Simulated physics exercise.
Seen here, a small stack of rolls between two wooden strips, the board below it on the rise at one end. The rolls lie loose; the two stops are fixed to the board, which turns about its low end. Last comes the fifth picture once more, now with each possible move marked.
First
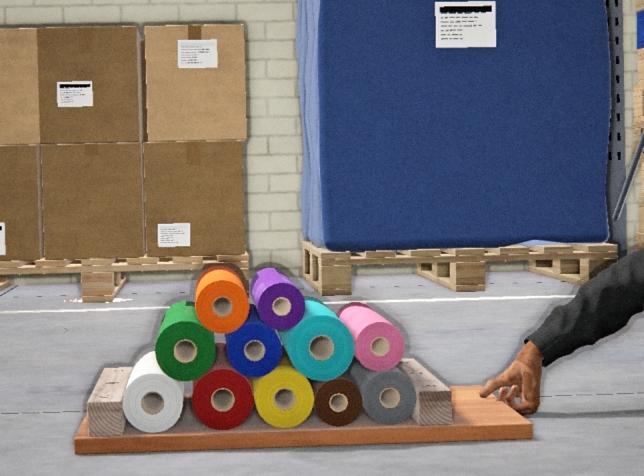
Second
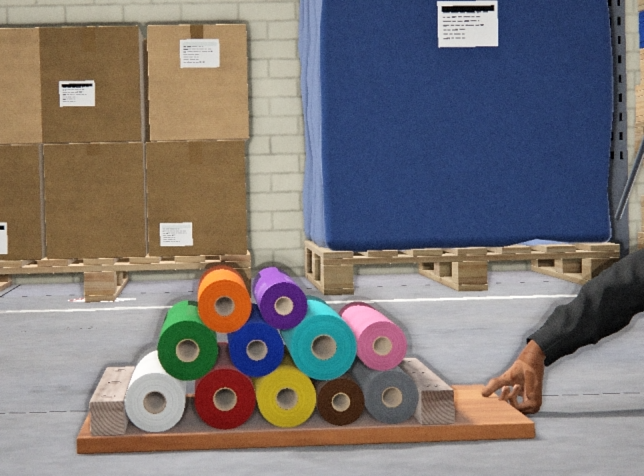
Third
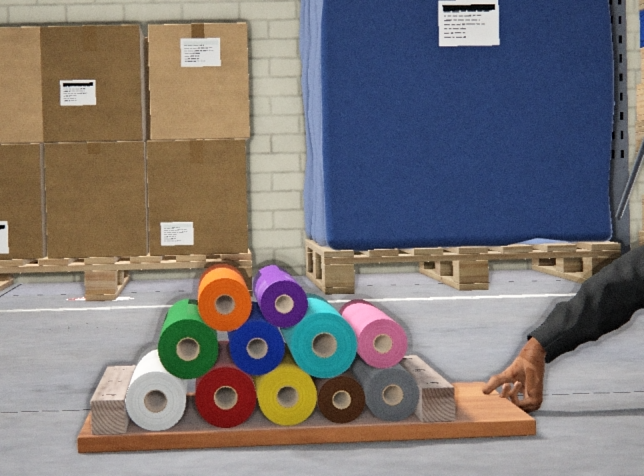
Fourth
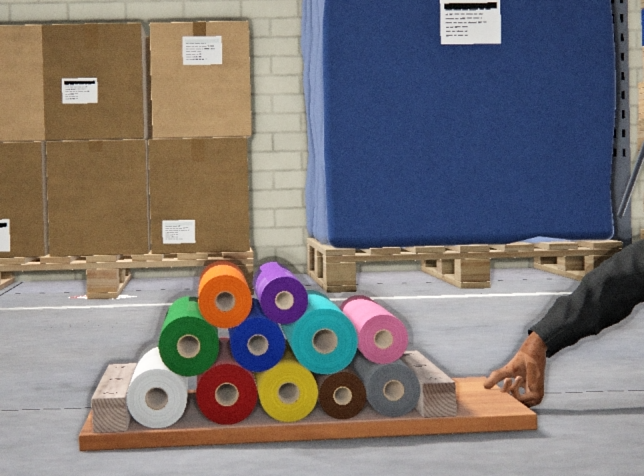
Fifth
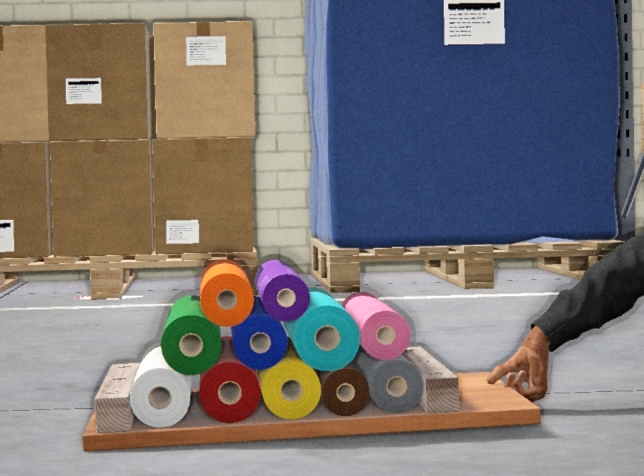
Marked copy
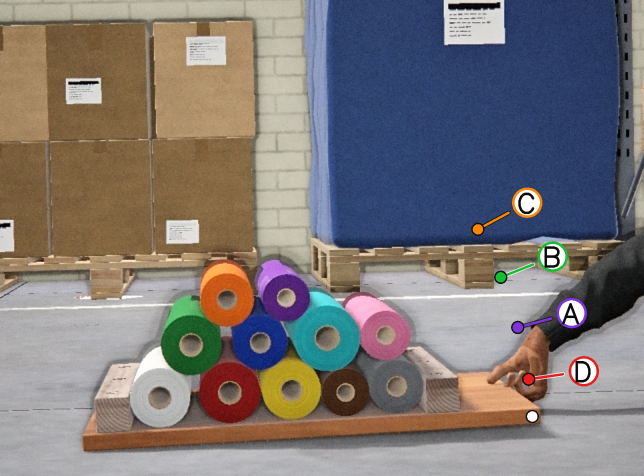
A hand at right slightly raising one end of a board stacked with colourful rolls between two wooden strips.
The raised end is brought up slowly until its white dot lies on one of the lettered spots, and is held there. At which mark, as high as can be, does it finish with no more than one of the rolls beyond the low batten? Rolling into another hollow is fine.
The answer is mark B.
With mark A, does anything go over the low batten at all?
At A: No.
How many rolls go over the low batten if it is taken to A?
With A, none.
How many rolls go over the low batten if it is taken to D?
At D the number is none.
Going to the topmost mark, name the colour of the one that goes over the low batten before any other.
First is the green one.
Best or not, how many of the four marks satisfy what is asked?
Three of them.
On the marked copy, A at (518, 328); B at (501, 277); C at (478, 229); D at (528, 379); the white dot at (532, 417).
Following B. Soon after the start, board at 14°.
Later, board at 20°.
In the end, board at 20°, none over the low batten.
As for the rest, A none over the low batten; C three over the low batten (green, orange, purple); D none over the low batten.
